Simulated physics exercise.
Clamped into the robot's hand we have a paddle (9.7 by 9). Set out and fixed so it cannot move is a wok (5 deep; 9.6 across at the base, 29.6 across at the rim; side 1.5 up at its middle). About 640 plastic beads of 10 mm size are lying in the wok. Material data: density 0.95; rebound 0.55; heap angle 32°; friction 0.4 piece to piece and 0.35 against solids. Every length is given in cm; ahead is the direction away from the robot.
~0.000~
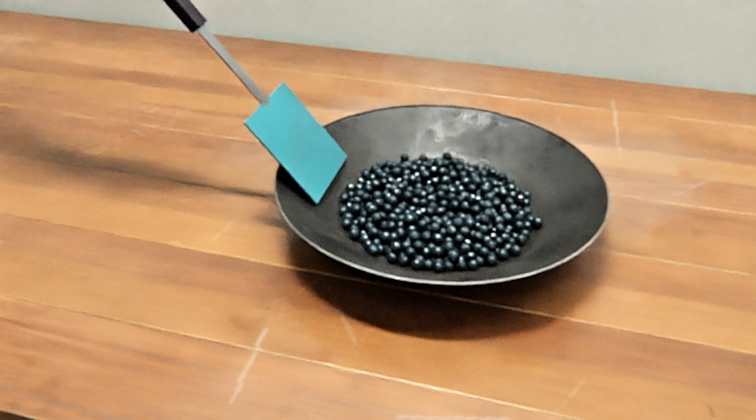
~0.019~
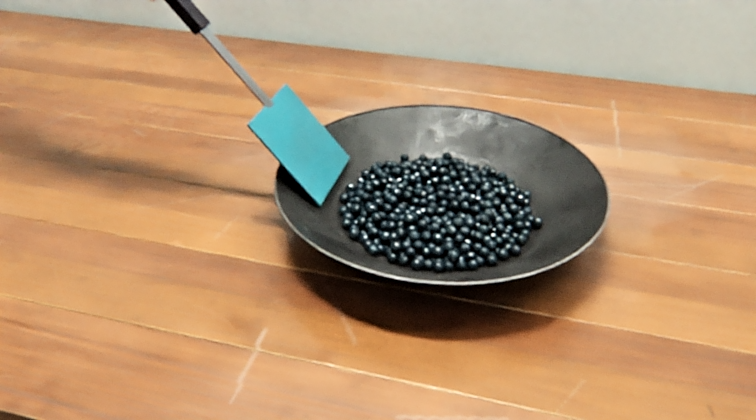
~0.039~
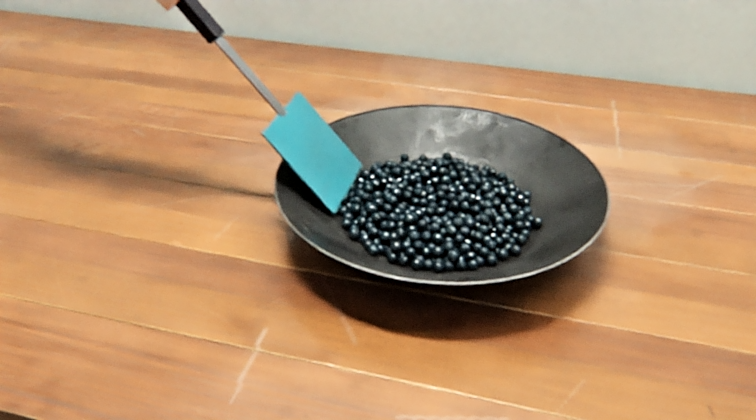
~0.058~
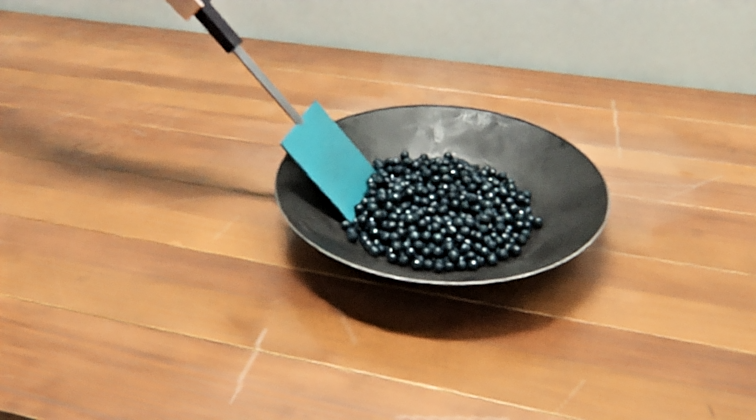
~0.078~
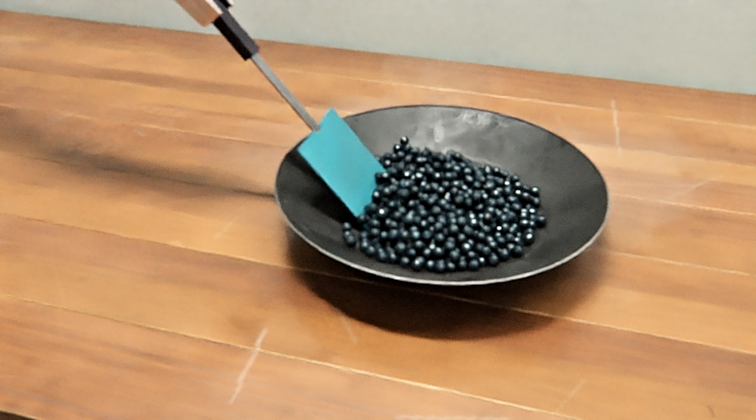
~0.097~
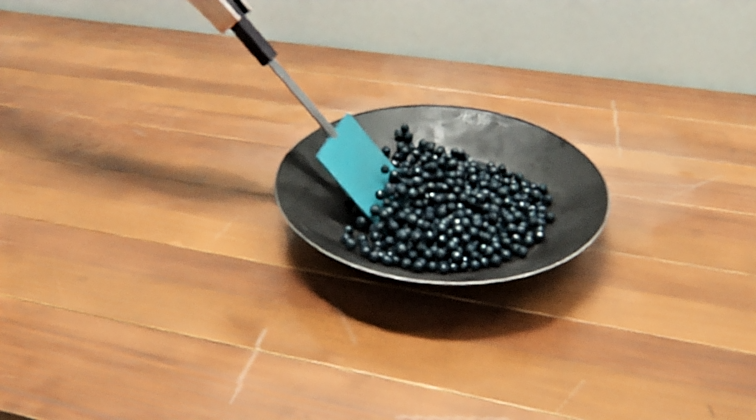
The video shows a teal paddle, held by a partly visible gripper, angled into a dark wok of small dark beads on a wooden table; it moves rightward into the beads, pushing some of them up and to the right.
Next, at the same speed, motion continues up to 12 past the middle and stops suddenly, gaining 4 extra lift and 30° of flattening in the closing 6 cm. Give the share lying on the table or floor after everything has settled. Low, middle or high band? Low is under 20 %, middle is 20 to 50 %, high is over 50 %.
Middle band.
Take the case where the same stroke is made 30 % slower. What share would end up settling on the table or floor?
Then around 25 percent would finish on the table or floor.
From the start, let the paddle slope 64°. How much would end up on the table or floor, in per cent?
My guess is close to 40 per cent.
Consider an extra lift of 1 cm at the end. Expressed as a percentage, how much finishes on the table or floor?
It comes to around 45 percent.
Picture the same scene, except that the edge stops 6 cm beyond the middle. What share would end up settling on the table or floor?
Roughly 5 %.
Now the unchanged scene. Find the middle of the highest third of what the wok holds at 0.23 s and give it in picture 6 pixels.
Near (556, 194).
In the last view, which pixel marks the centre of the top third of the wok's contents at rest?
About (525, 216).
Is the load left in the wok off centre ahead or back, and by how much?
The kept load is shifted forward by about 4.0 cm.
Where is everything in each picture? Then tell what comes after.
Paddle top edge at (264, 101), sloping 49°; upper third of the load around (441, 200), from x 345 to 540, top at y 155; 635 in the wok, in the first picture.
Paddle top edge at (267, 103), sloping 49°; upper third of the load around (441, 200), from x 345 to 540, top at y 155, in the second picture.
Paddle top edge at (281, 111), sloping 49°; upper third of the load around (441, 200), from x 345 to 540, top at y 155, in the third picture.
Paddle top edge at (298, 121), sloping 49°; upper third of the load around (438, 199), from x 345 to 540, top at y 155, in the fourth picture.
Paddle top edge at (316, 128), sloping 49°; upper third of the load around (437, 196), from x 345 to 540, top at y 140, in the fifth picture.
Paddle top edge at (333, 134), sloping 49°; upper third of the load around (444, 197), from x 345 to 550, top at y 130; 635 in the wok, in the sixth picture.
By 0.16 s, sloping 49°, highest piece 6 above the table; 635 in the wok.
By 0.23 s, sloping 42°, highest piece 7 above the table; 631 in the wok, 4 on the blade or in flight.
By 0.46 s, sloping 19°, highest piece 12 above the table; 406 in the wok, 158 on the table or floor, 71 on the blade or in flight.
By 1.51 s, sloping 19°, highest piece 4 above the table; 406 in the wok, 229 on the table or floor.
Final count, 406 in the wok, 229 on the table or floor. That is 36 % on the table or floor.
